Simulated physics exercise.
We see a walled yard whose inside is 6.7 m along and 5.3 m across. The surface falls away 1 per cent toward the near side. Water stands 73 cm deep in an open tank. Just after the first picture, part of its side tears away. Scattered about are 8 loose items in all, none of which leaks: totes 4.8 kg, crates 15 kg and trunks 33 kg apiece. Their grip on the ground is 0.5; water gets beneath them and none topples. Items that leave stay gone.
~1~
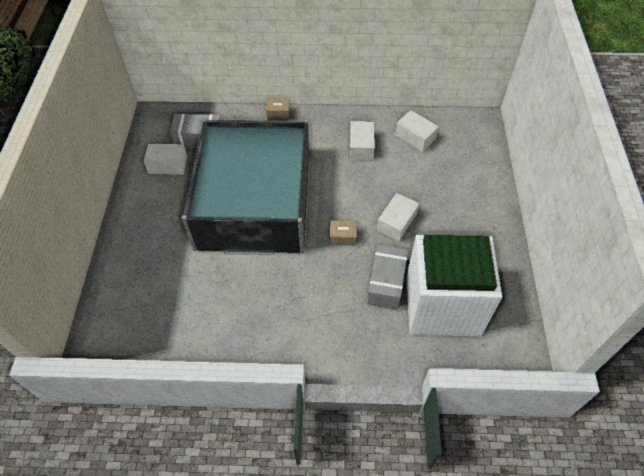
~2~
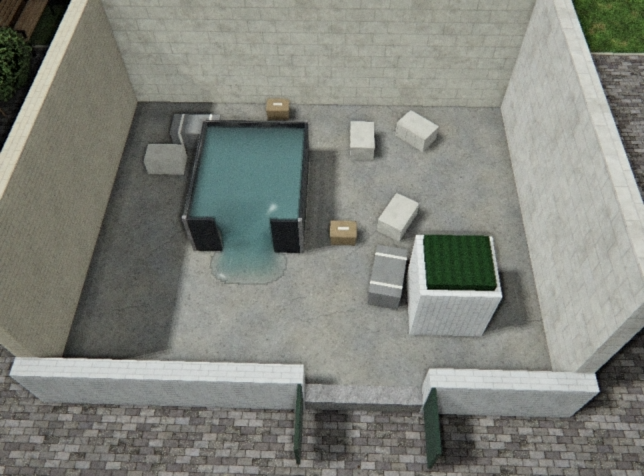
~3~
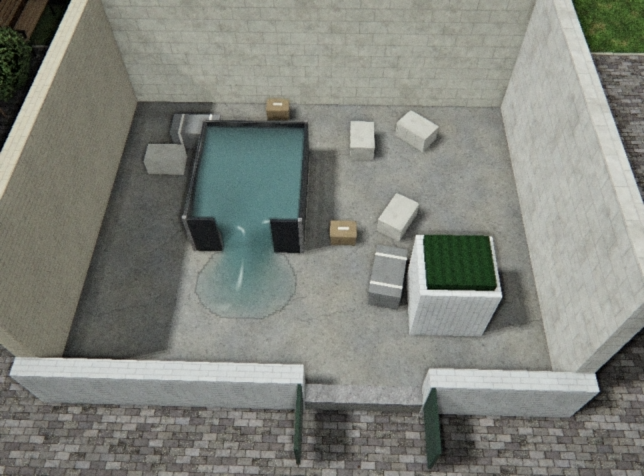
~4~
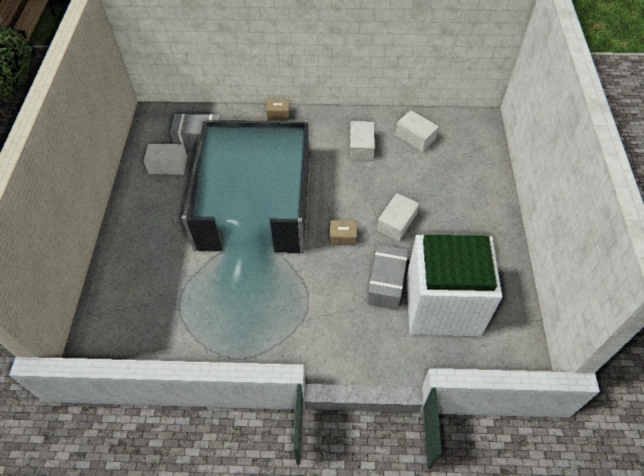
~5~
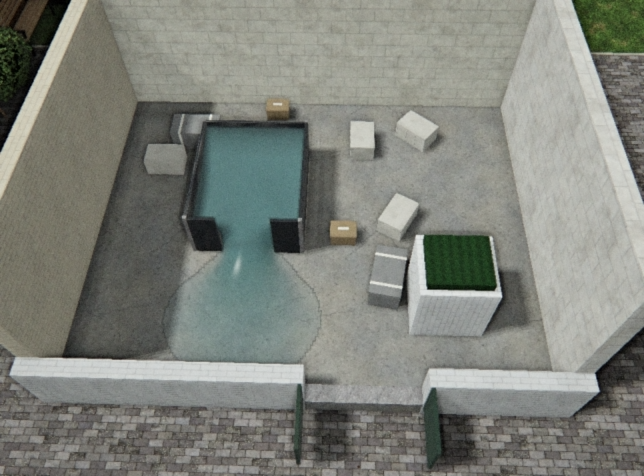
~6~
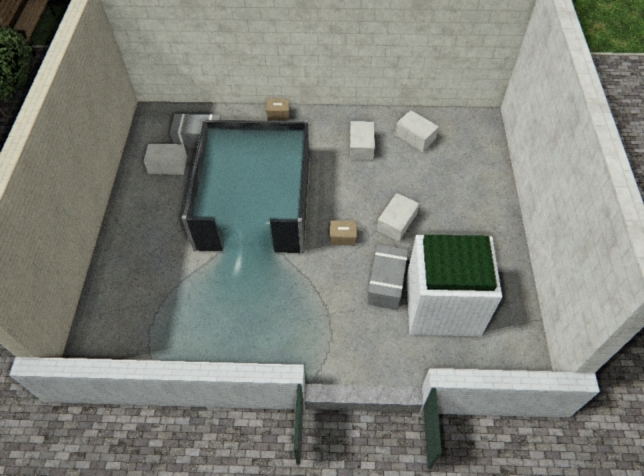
Water sits level in a dark-sided open tank inside a walled yard, then pours through a gap that opens in the tank's near side. It spreads over the grey floor in a widening rounded sheet, reaching the near wall and broadening along it, while the scattered boxes stay still.
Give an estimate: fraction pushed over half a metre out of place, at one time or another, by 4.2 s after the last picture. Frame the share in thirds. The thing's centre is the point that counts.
The count will not reach a third.
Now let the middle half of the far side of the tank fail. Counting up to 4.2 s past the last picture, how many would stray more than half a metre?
In that case the number is 4.
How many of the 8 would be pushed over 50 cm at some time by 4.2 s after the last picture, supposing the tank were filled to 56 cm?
In that case 0 of them.
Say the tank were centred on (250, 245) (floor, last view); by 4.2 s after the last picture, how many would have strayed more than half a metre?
In that case the number is 0.
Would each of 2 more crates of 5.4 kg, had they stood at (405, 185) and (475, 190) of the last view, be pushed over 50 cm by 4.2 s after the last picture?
The first comes out within the limit, the second within the limit.
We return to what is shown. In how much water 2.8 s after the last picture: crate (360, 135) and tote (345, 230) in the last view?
Some 0 cm at the first, some 0 cm at the second.
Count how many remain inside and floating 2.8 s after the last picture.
At that instant the tally stands at 0.
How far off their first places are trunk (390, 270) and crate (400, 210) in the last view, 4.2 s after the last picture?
Distances: 0 cm; 0 cm.
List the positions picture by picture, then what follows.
The first picture shows a tote at (343, 229), on the bottom; a crate at (418, 124) rests on the ground; water covers 3.1 m2; 0 of 8 have shifted.
The second picture shows a tote at (343, 229), on the bottom; a crate at (418, 124) rests on the ground; water covers 3.6 m2; 0 of 8 have shifted.
The third picture shows a tote at (343, 229), on the bottom; a crate at (418, 124), on the bottom; water covers 4.4 m2; 0 of 8 have shifted.
The fourth picture shows a tote at (343, 229) rests on the ground; a crate at (418, 124), on the bottom; 5.4 m2 under water; 0 of 8 have shifted.
The fifth picture shows a tote at (343, 229) rests on the ground; a crate at (418, 124), on the bottom; water covers 6.5 m2; 0 of 8 have shifted.
The sixth picture shows a tote at (343, 229), on the bottom; a crate at (418, 124), on the bottom; 7.2 m2 under water; 0 of 8 have shifted.
Then, 0.4 s after the last picture 0 of 8 are over 50 cm from their spots; 0 afloat.
Then, 1.5 s after the last picture 0 of 8 are over 50 cm from their spots; 0 afloat.
Then, 2.8 s after the last picture 0 of 8 are over 50 cm from their spots; 0 afloat.
Then, 4.2 s after the last picture 0 of 8 are over 50 cm from their spots, and 0 have been at some point; 0 afloat.
